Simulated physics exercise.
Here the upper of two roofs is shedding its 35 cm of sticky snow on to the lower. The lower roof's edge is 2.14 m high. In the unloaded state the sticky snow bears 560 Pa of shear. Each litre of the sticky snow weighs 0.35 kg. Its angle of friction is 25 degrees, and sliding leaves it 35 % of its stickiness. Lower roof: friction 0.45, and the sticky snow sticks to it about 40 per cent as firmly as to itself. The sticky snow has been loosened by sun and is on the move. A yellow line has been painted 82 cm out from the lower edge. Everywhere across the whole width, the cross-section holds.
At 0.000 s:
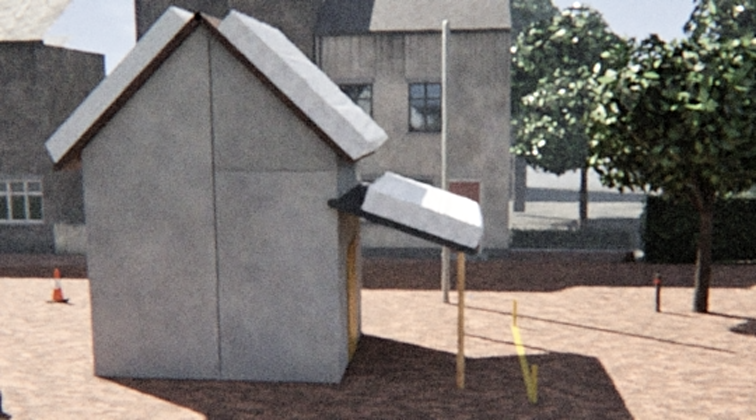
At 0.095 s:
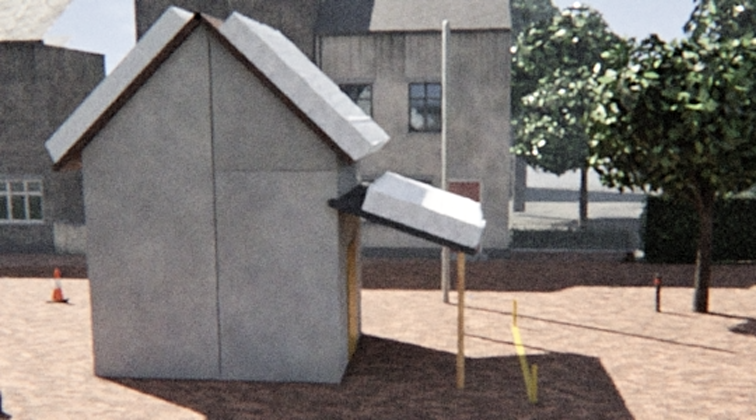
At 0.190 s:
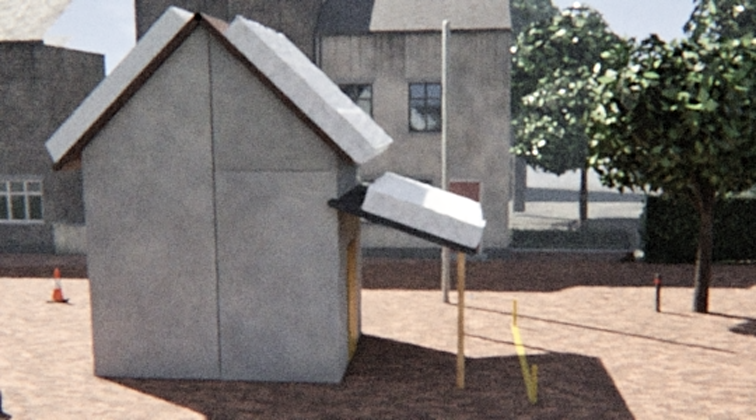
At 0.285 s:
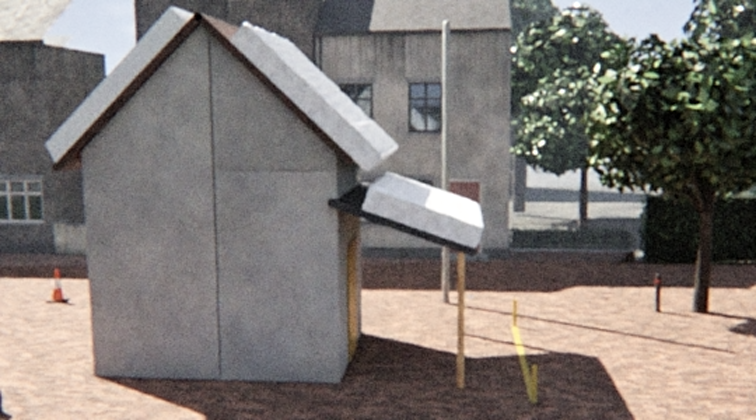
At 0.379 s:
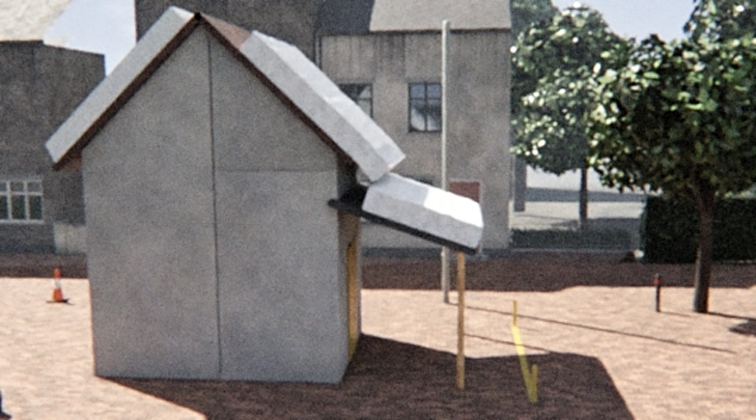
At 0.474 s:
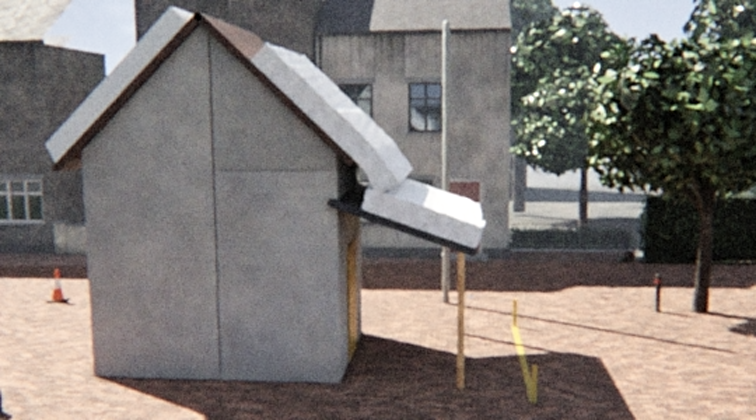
At first, a thick layer of snow covers both slopes of a small grey building's steep roof, with more on the lower roof at right. The right-hand layer then slides slowly down the slope in one piece, baring brown roof near the peak, until its front edge touches the snow on the lower roof.
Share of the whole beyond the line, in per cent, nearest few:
Some 58 out of 100.
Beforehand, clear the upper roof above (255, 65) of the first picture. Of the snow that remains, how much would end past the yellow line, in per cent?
Roughly 45 per cent.
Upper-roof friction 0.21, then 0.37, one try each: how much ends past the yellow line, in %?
In that order: 55 %, 50 %.
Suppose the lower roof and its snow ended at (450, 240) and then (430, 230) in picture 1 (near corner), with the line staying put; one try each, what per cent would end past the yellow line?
Roughly 60 % and then 60 %.
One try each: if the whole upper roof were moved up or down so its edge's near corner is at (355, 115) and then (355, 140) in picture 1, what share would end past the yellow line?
In turn about 65 %, 65 %.
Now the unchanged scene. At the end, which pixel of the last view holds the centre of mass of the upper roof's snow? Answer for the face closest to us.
It sits close to (580, 348).
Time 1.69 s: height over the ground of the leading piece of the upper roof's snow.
I'd say around 0.0 metres.
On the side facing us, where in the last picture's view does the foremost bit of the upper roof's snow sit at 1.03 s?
Around pixel (493, 214).
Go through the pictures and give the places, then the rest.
The first picture shows foremost bit of the sticky snow at (355, 157).
The second picture shows foremost bit of the sticky snow at (356, 158), its middle shifted 3.0 cm.
The third picture shows foremost bit of the sticky snow at (360, 145), its middle shifted 11 cm, 4 % of it past the upper edge, in one piece.
The fourth picture shows foremost bit of the sticky snow at (366, 144), its middle shifted 25 cm, 9 % of it past the upper edge, in one piece.
The fifth picture shows foremost bit of the sticky snow at (375, 158), its middle shifted 44 cm, 16 % of it past the upper edge, in one piece.
The sixth picture shows foremost bit of the sticky snow at (386, 172), its middle shifted 69 cm, 26 % of it past the upper edge, in one piece.
After 1.03 s, none is below the lower edge and 0 % is past the line.
After 1.69 s, 54 % is below the lower edge and 46 % is past the line.
After 2.34 s, 73 % is below the lower edge and 58 % is past the line.
After 3.00 s, 76 % is below the lower edge and 58 % is past the line.
After 3.50 s, 76 % is below the lower edge and 58 % is past the line.
